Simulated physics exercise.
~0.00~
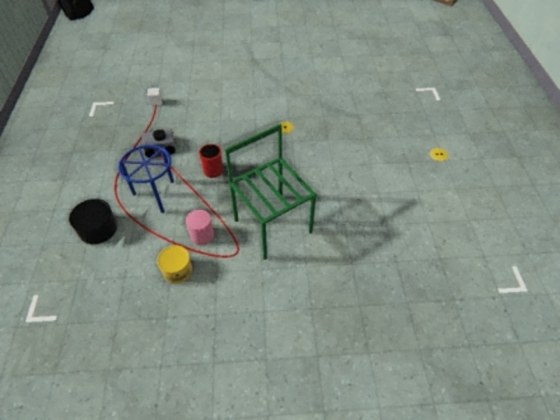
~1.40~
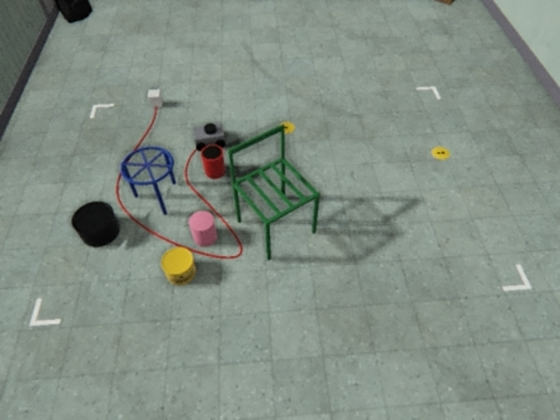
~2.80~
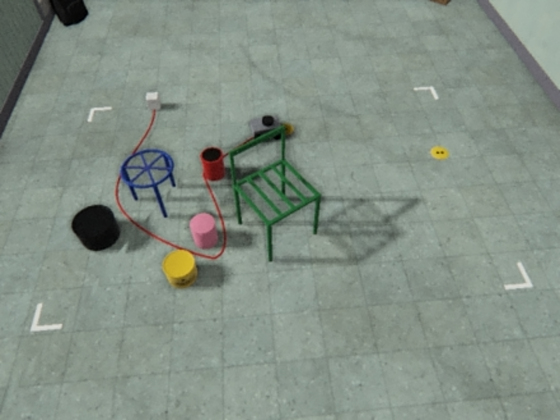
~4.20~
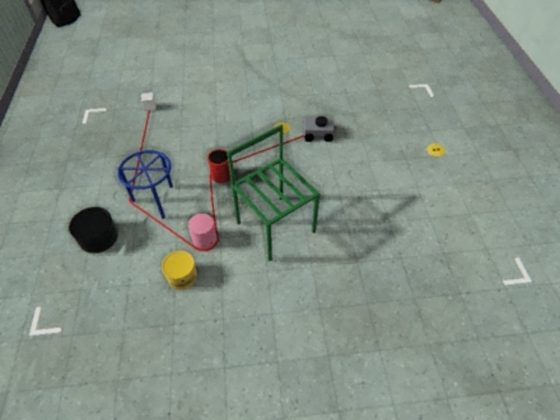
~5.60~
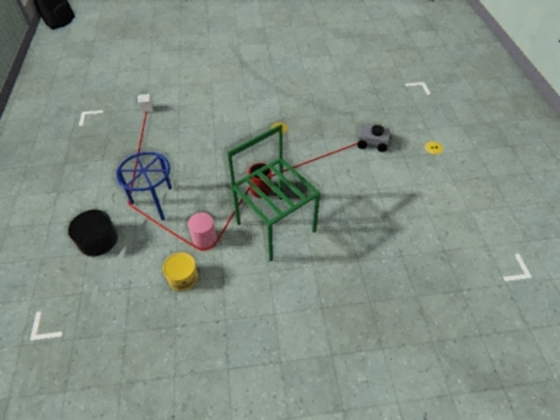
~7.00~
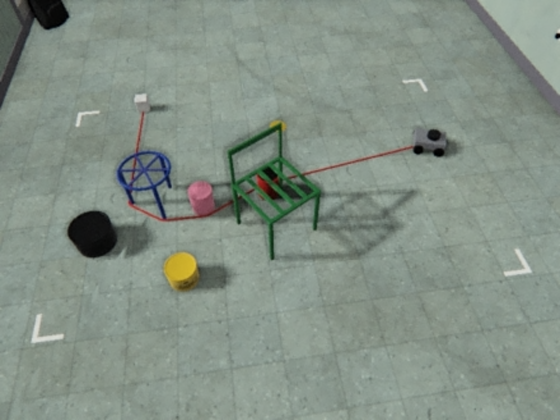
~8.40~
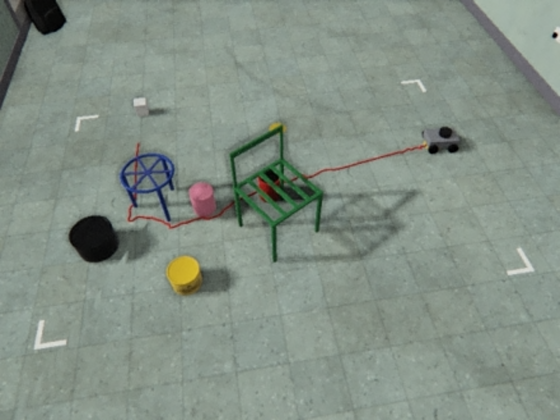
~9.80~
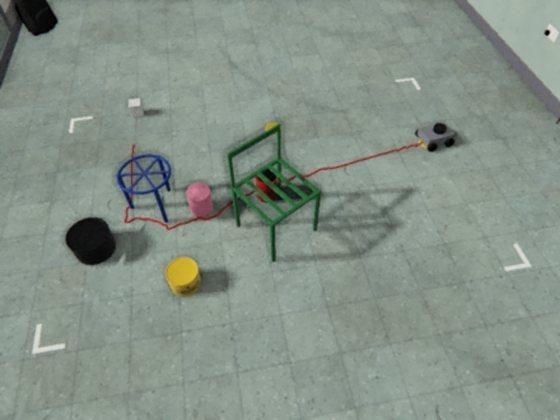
A small grey cart pulls a red lead rightward across a tiled floor, tightening it around a blue stool and dragging a red pot beneath a green chair, then shifting a pink tub; finally the lead comes free of the white block and lies slack as the cart stands still.
